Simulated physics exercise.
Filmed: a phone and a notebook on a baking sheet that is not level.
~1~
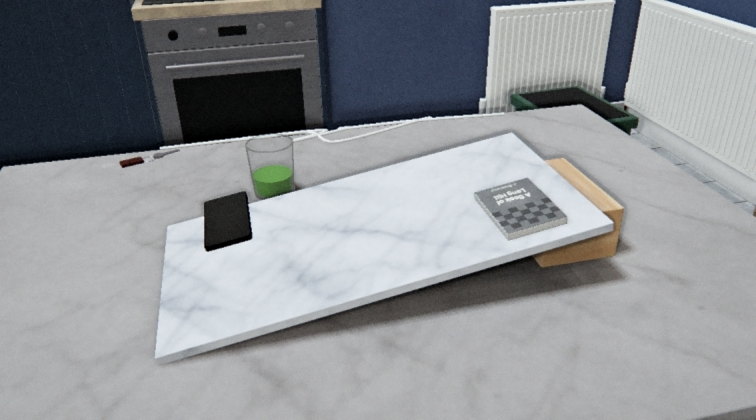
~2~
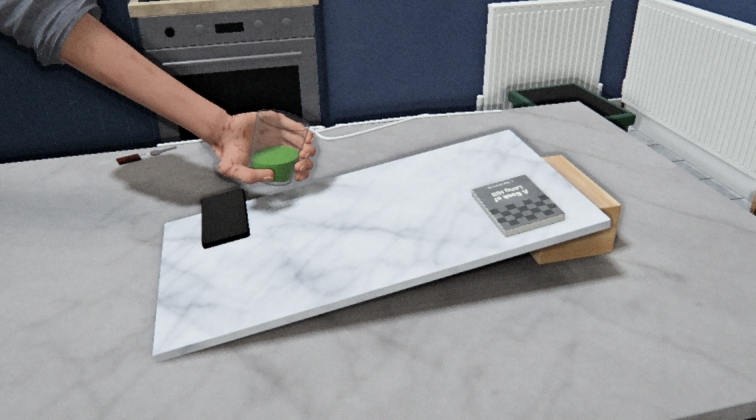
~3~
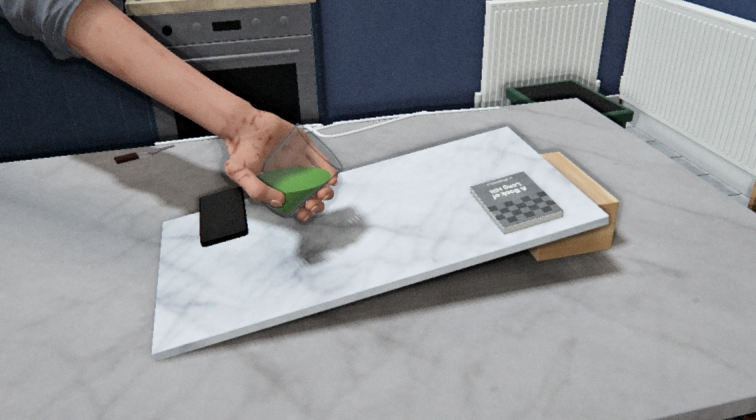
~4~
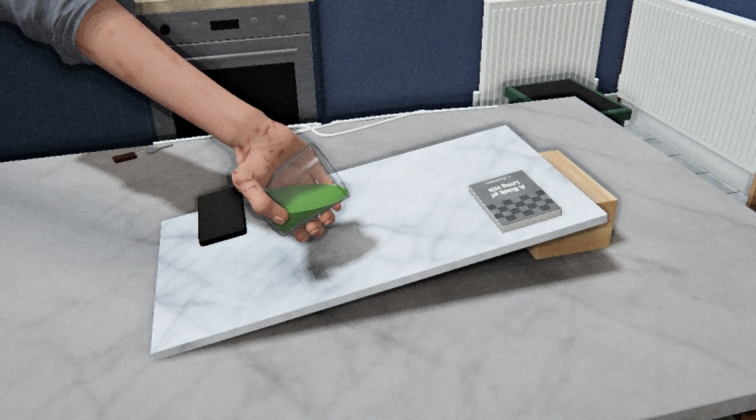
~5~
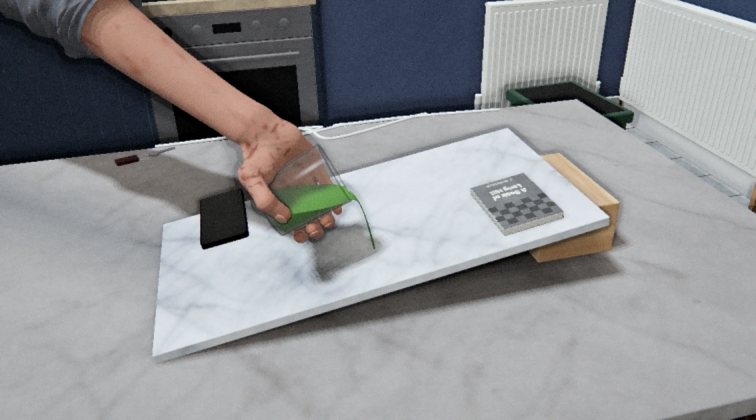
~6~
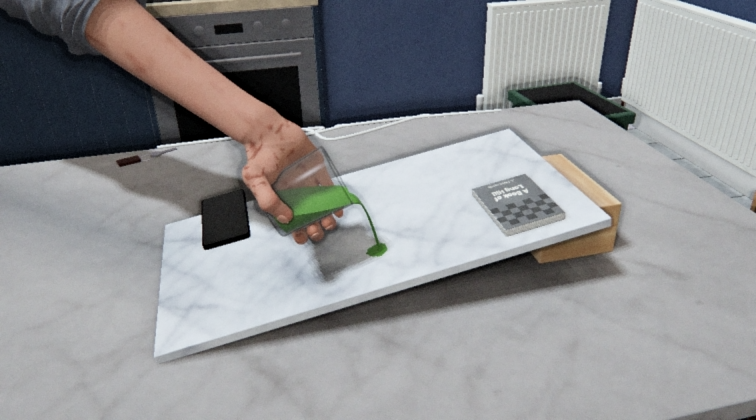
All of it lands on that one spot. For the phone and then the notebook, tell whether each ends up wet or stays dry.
Phone: Stays dry; notebook: Stays dry.
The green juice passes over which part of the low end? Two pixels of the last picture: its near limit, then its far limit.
From about (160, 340) to (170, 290).
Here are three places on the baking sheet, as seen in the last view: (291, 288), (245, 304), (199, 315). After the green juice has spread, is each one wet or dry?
Spot one - touched at some point; spot two - touched at some point; spot three - touched at some point.
Soon after, it runs down to the left; the phone is dry; the notebook is dry.
Later, it runs down to the left and off the end; the phone is dry; the notebook is dry.
In the end, it runs down to the left and off the end; the phone is dry; the notebook is dry.
